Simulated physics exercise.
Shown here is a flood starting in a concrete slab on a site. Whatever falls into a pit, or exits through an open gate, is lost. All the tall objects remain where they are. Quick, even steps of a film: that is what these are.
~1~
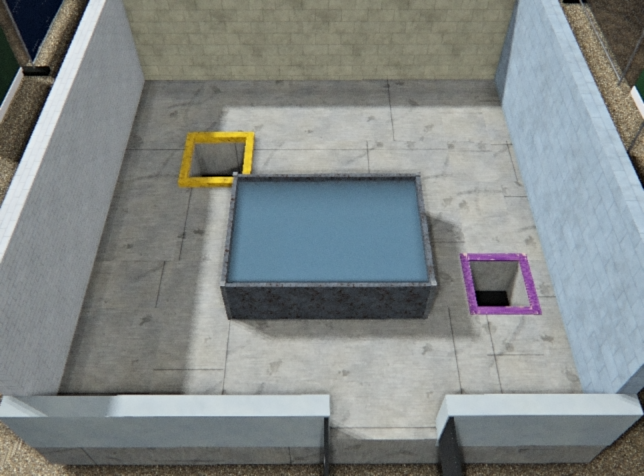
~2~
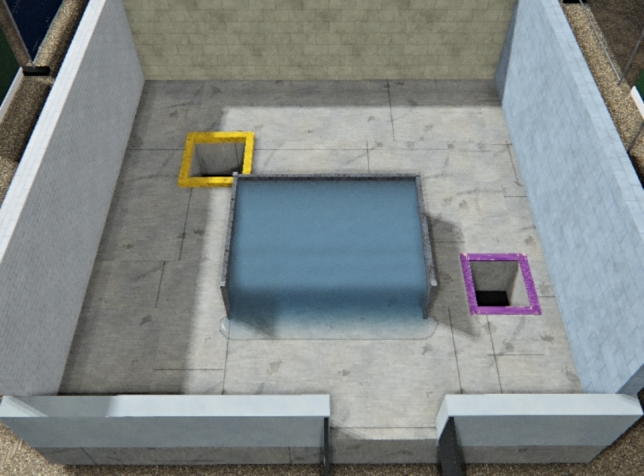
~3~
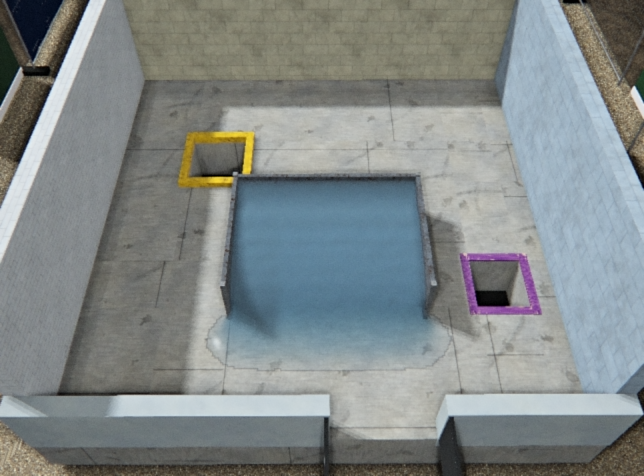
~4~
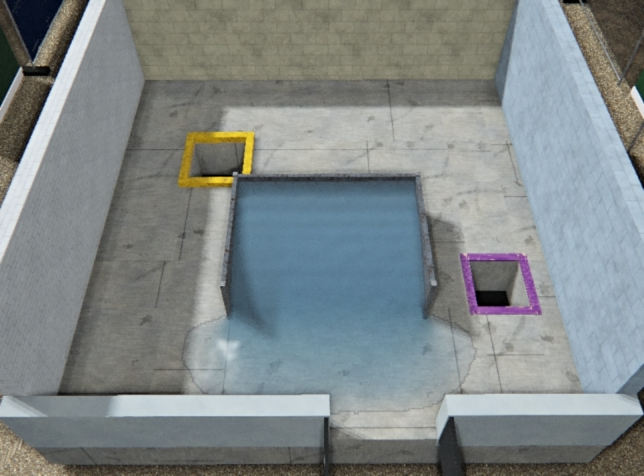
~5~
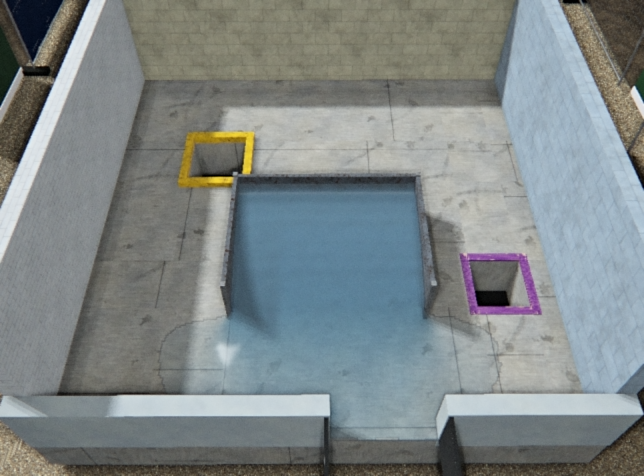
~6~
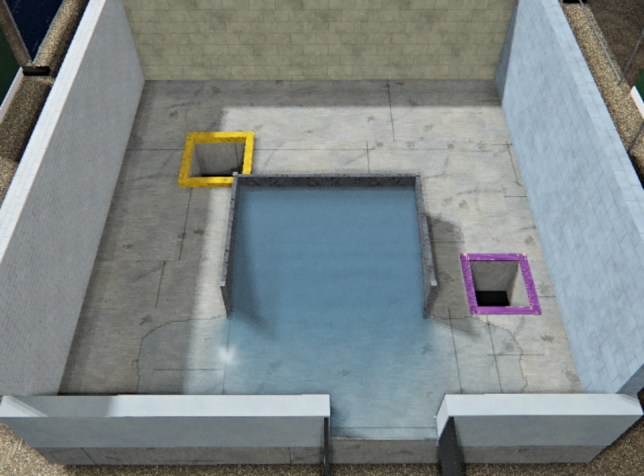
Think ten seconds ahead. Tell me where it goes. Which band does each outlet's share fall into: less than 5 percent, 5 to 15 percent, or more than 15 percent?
Result: The gate will not stay within fifteen per cent, the purple pit will not leave the five-to-fifteen per cent band, the yellow pit will not reach five per cent.
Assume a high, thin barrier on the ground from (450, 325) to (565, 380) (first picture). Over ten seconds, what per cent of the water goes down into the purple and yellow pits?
I'd give purple roughly 2 % and yellow roughly 0 %.
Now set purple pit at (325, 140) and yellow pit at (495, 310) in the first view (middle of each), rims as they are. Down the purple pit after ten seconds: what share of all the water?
Purple: 4 %.
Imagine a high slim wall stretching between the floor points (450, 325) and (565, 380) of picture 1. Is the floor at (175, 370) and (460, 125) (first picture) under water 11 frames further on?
Swamped, then spared.
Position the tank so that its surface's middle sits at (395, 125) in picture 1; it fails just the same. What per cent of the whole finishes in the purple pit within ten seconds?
Estimate for the purple pit - some 30 in a hundred.
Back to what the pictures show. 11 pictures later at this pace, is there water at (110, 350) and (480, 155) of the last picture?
In that order: Under water, free of water.
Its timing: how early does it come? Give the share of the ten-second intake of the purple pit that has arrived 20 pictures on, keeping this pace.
About 20 per cent.
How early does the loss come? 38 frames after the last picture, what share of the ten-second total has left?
Share gone: About 85 %.
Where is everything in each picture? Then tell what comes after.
The open tank at (327, 230) is whole and still, in the first frame.
The front is at (432, 320), out from the gap at (328, 306), in the second frame.
Water pours out at (328, 307) and has run to (443, 340), in the third frame.
The front is at (468, 352), out from the gap at (328, 308), in the fourth frame.
Water pours out at (328, 308) and has run to (484, 391), in the fifth frame.
The front is at a hidden place, out from the gap at (328, 309), in the sixth frame.
A moment on, water covers 20 % of the floor; the gate 11 %, the purple pit 0 %, the yellow pit 0 %.
Next, water covers 30 % of the floor; the gate 23 %, the purple pit 0 %, the yellow pit 0 %.
Then, water covers 45 % of the floor; the gate 32 %, the purple pit 2 %, the yellow pit 0 %.
Later, water covers 75 % of the floor; the gate 37 %, the purple pit 7 %, the yellow pit 1 %.
In the end, water covers 95 % of the floor; the gate 41 %, the purple pit 10 %, the yellow pit 1 %.
